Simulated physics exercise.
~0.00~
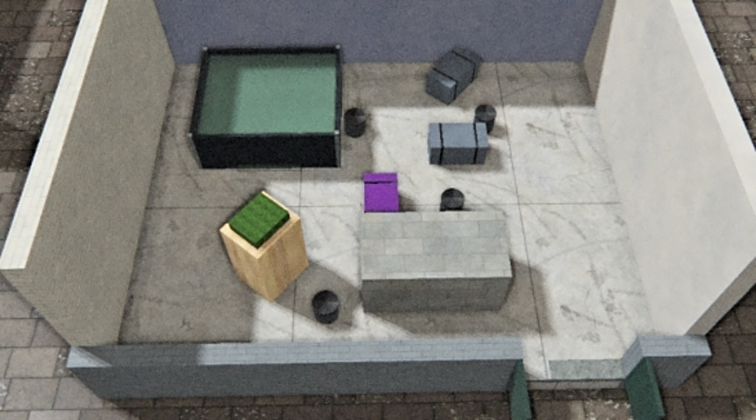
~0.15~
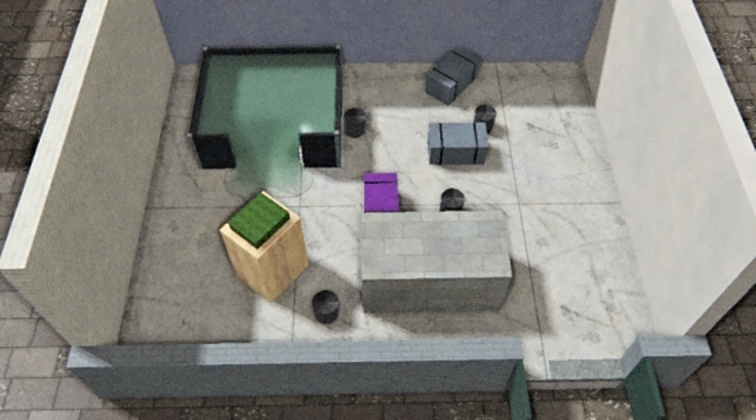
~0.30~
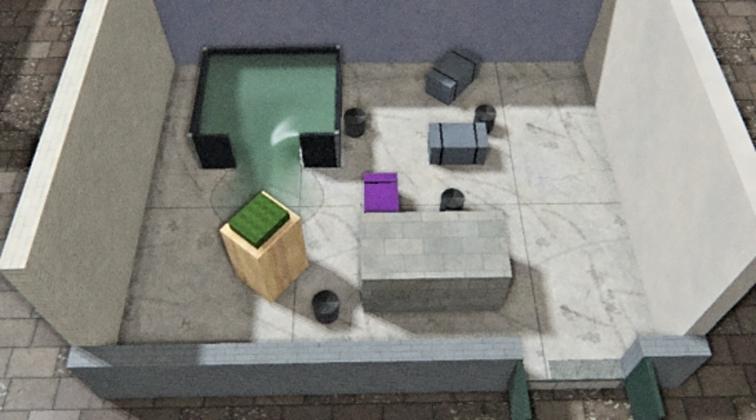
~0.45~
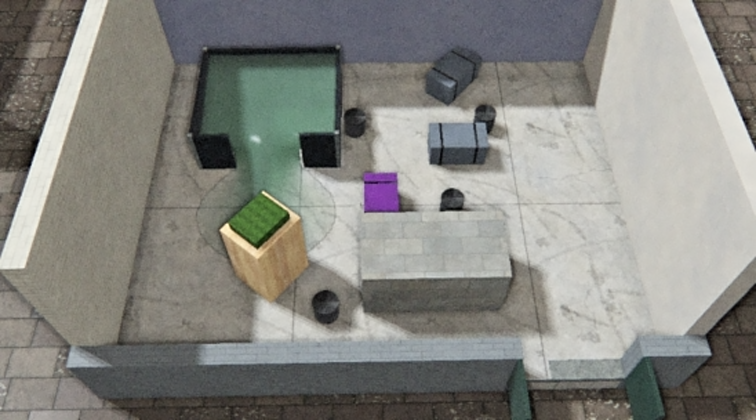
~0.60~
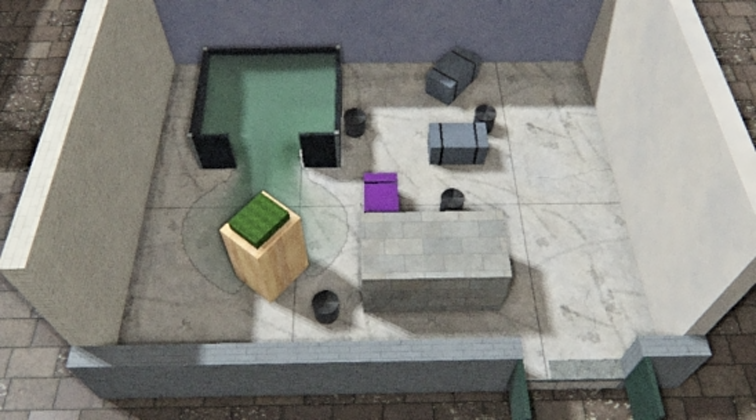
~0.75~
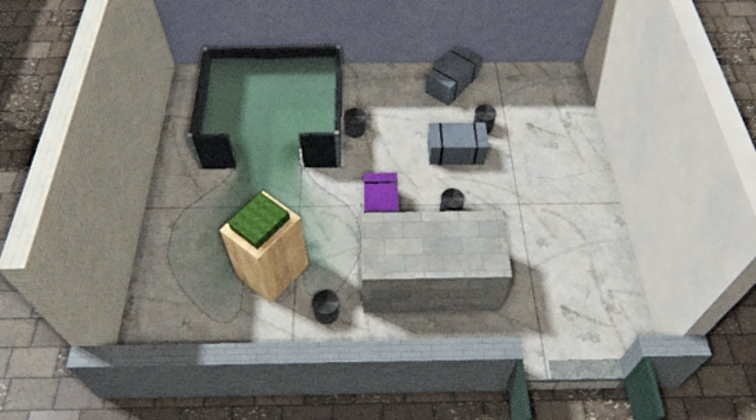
A walled service yard with a pale, cracked floor is seen from high above its low front wall, which has a gap at the right. A dark-walled tank of green water stands at back left, with a grass-topped wooden block before it, a purple trunk and grey block near the middle, and grey cases and dark buckets around. The tank's front opens and water spreads thinly around the wooden block, while the other objects and camera stay still.
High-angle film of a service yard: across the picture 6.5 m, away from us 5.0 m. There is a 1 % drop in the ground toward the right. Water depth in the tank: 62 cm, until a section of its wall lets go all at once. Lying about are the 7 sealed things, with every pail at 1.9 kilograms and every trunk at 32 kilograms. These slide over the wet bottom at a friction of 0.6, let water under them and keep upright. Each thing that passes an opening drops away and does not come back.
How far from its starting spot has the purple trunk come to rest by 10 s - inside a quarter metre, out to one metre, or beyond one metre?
Goes a modest distance.
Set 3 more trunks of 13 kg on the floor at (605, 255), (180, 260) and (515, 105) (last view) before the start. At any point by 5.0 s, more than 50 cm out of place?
So that's within the threshold, beyond the threshold and within the threshold, in that sequence.
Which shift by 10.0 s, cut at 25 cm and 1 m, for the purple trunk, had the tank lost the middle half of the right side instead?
The purple trunk simply stays where it is.
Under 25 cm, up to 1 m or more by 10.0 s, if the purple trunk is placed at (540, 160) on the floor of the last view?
As it turns out, it barely budges.
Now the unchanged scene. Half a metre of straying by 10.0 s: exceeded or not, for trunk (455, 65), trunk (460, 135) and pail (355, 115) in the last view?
In sequence - stayed below the line; stayed below the line; crossed the line.
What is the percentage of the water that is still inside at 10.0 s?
Close to 96 in a hundred parts remain.
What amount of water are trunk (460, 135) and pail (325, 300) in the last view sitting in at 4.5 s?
0 and 14 cm.
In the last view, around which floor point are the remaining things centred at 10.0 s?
Around (458, 166).
After 2.0 s the purple trunk is near (381, 197), 0.0 m from its start, aground; 0 of 7 are out; 1 afloat.
After 4.5 s the purple trunk is near (406, 188), 0.4 m from its start, aground; 0 of 7 are out; 1 afloat.
After 7.0 s the purple trunk is near (430, 180), 0.7 m from its start, aground; 0 of 7 are out; 2 afloat.
After 10.0 s the purple trunk is near (430, 180), 0.7 m from its start, aground; 0 of 7 are out; 3 afloat.
